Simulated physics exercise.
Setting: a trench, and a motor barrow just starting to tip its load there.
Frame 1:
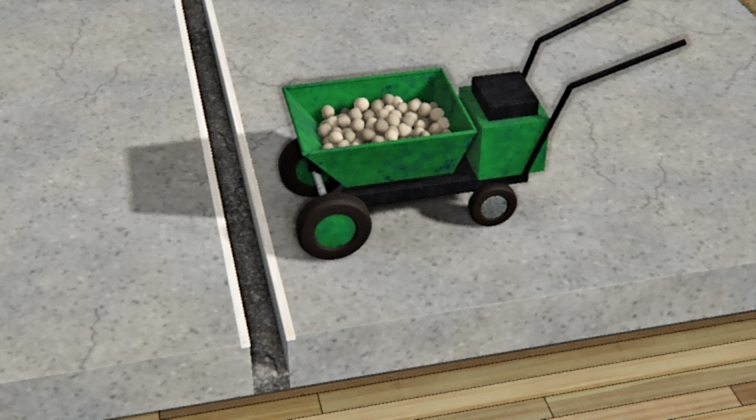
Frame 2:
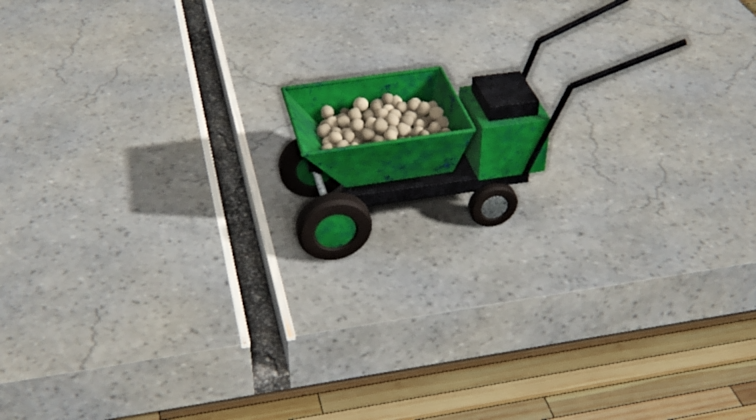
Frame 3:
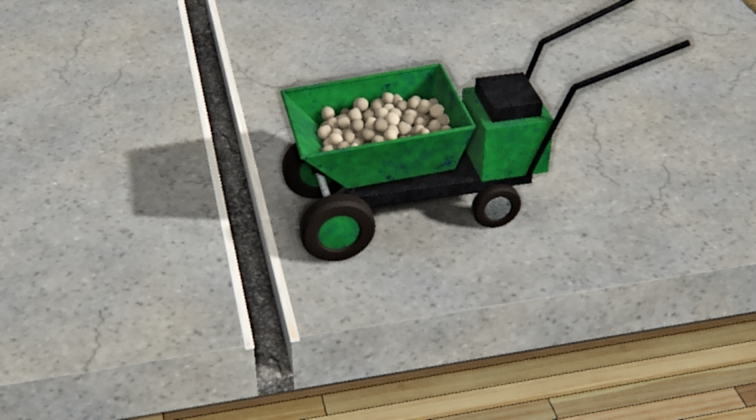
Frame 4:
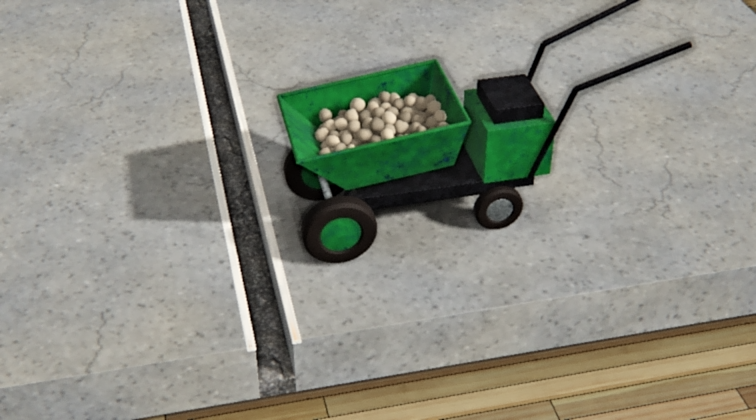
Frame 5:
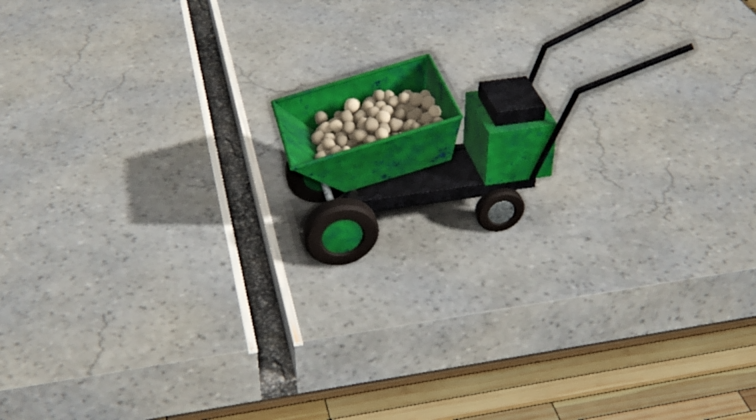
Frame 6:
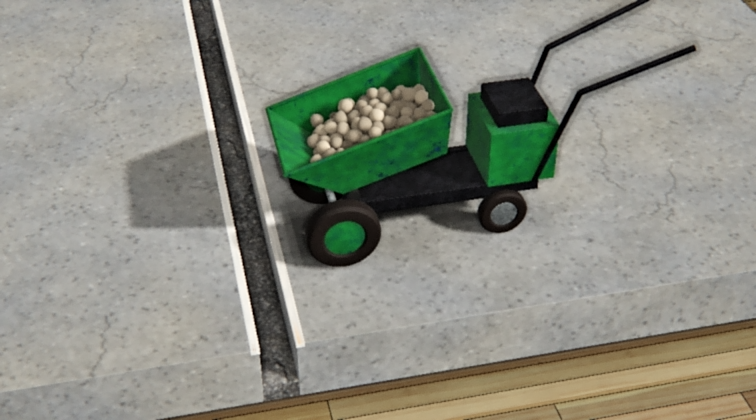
In the video, a green motor barrow loaded with river pebbles stands on a grey slab beside a narrow, dark trench, and its skip, level at first, gradually tilts toward the trench while the pebbles shift little inside.
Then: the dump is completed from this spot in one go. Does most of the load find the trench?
Never reaches half.
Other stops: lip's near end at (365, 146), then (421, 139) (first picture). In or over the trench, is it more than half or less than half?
First attempt: Beyond half; second attempt: Short of half.
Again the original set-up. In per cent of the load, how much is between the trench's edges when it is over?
I'd estimate near 5 per cent.
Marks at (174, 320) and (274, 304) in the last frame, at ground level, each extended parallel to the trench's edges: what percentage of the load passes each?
40 and 100 in a hundred.
Soon after the last picture, skip tipped steeply; all in the skip.
A little later, skip tipped right over; most in the skip; about a quarter beyond it; a stray few falling.
Later still, skip tipped right over; a small part in the skip; a stray few in or heaped over the trench; most beyond it.
By the end, skip tipped right over; a stray few in the skip; a stray few in or heaped over the trench; nearly all beyond it.
